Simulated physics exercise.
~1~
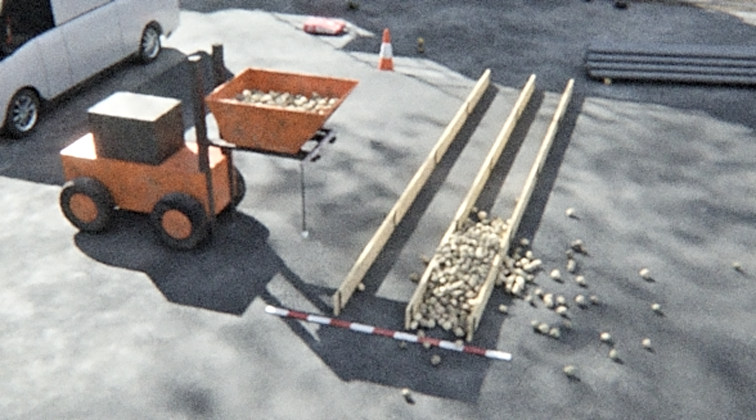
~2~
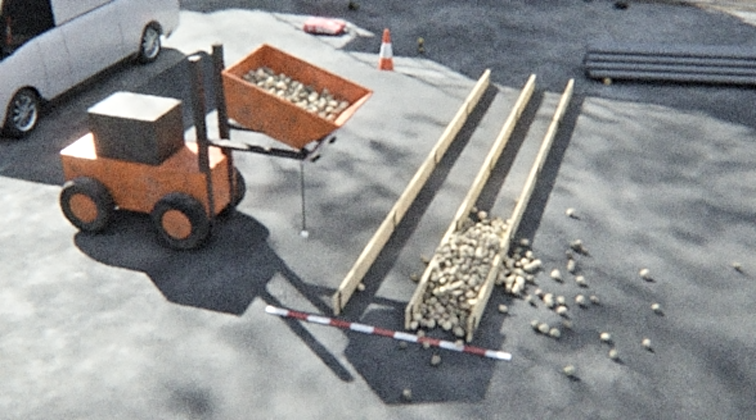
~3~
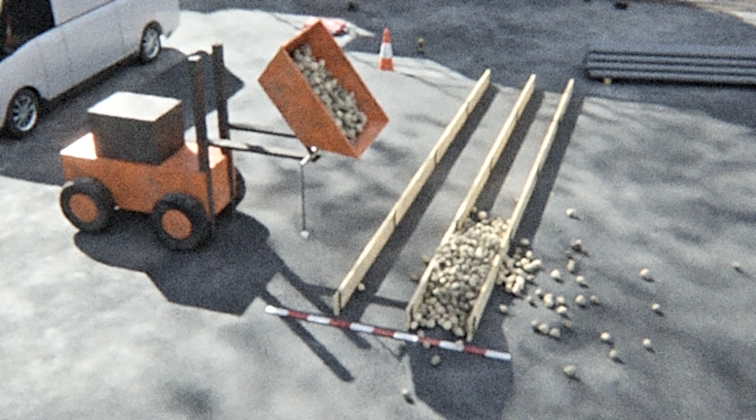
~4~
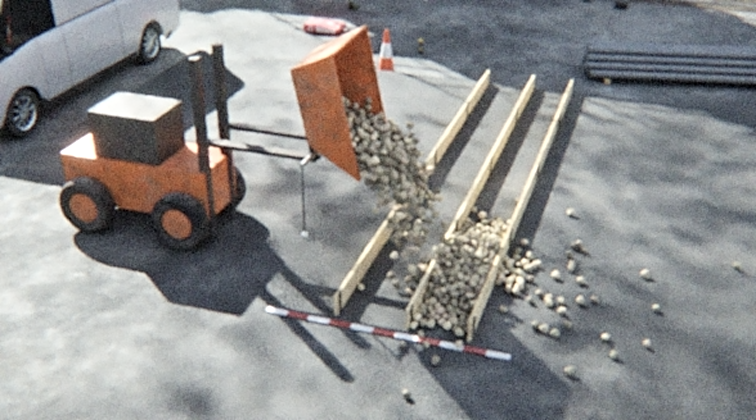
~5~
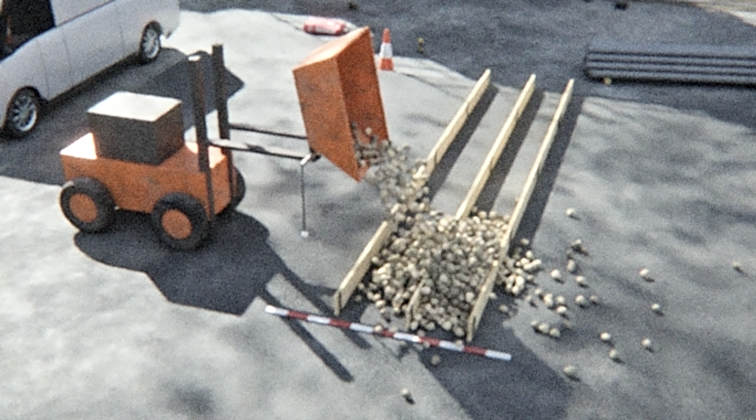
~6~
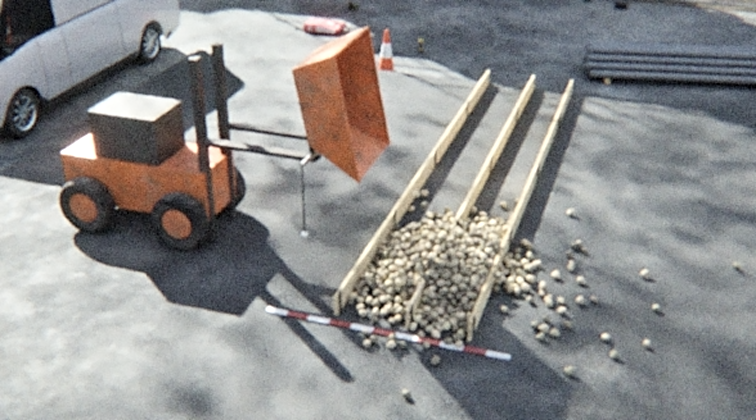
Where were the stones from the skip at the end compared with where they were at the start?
At the start they sat up in the orange skip, and by the end they lay lower and further right, in a heap on the ground among the wooden boards.
